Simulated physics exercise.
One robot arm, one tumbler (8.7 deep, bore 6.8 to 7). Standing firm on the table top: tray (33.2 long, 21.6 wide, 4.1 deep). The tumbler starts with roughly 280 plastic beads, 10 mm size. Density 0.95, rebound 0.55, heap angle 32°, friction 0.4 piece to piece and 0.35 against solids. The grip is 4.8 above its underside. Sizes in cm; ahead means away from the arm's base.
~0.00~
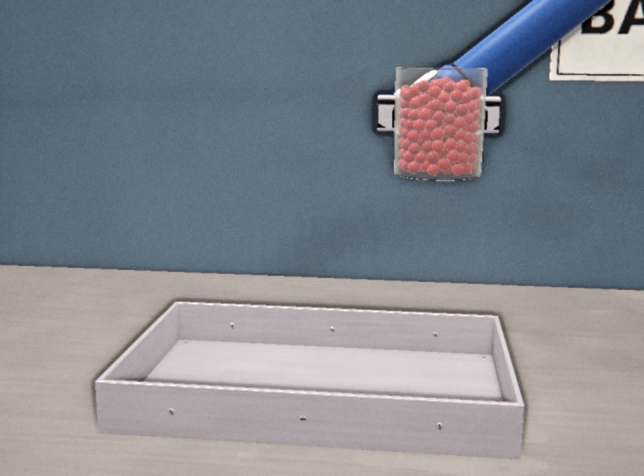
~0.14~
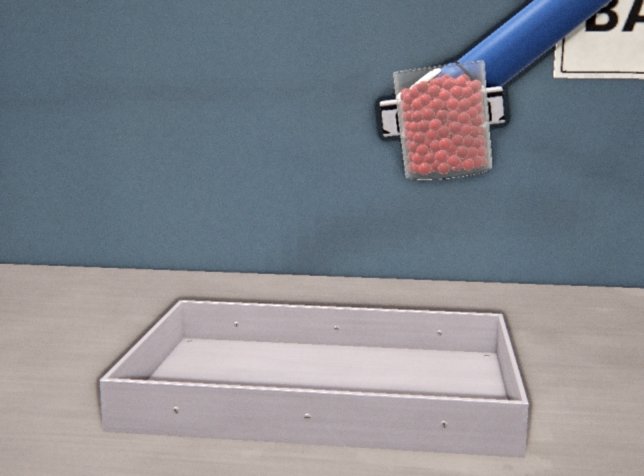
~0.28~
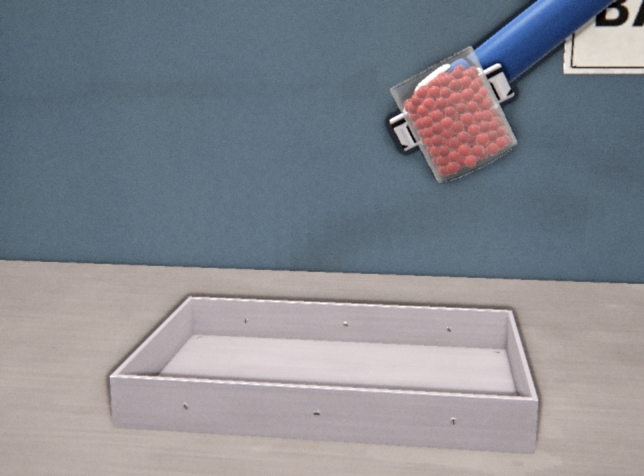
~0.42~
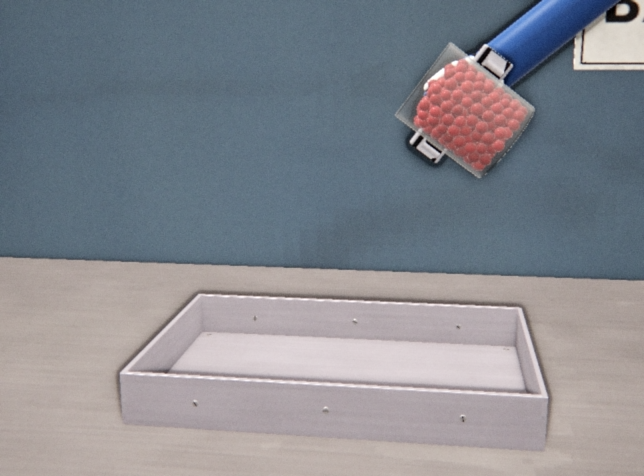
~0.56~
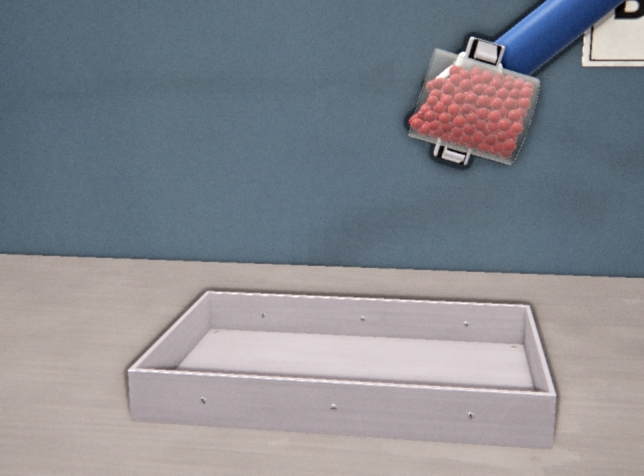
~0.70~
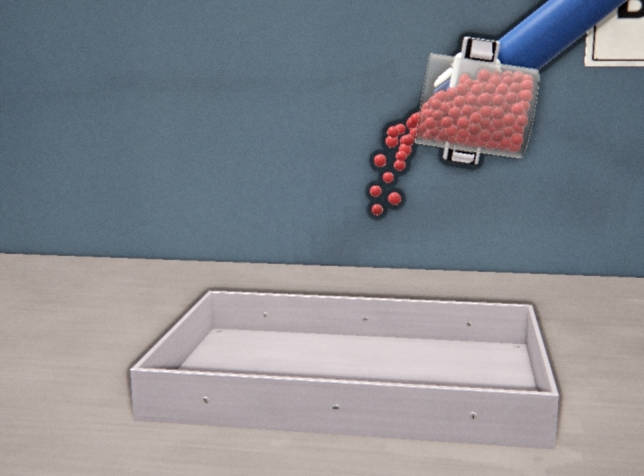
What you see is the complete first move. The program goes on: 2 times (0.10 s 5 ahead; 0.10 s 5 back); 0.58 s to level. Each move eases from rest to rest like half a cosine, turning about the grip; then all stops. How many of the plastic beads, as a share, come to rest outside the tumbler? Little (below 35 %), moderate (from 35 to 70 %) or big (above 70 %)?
Share outside the tumbler: Big (above 70 %).
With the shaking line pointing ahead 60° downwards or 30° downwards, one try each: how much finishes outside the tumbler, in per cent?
About 45 and 65 per cent.
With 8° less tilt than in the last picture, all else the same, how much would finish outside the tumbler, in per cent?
In that case some 75 per cent.
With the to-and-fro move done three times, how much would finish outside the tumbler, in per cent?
It would be near 95 per cent.
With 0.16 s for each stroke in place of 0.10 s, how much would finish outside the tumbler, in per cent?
Then about 75 per cent.
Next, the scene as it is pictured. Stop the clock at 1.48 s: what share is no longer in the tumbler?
About 90 per cent by then.
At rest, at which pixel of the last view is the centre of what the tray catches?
Around (250, 365).
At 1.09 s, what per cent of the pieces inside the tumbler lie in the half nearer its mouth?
About 100 per cent.
After 1.09 s, tilted 82° forward, highest piece 25 above the table; 203 in the tray, 54 in the tumbler, 5 on the table or floor, 22 in flight or on a rim.
After 1.48 s, tilted 21° forward, highest piece 24 above the table; 249 in the tray, 23 in the tumbler, 12 on the table or floor.
After 1.88 s, level, highest piece 24 above the table; 249 in the tray, 23 in the tumbler, 12 on the table or floor.
After 2.93 s, level, highest piece 24 above the table; 249 in the tray, 23 in the tumbler, 12 on the table or floor.
At rest, 249 in the tray, 23 in the tumbler, 12 on the table or floor. That is 92 % outside the tumbler.
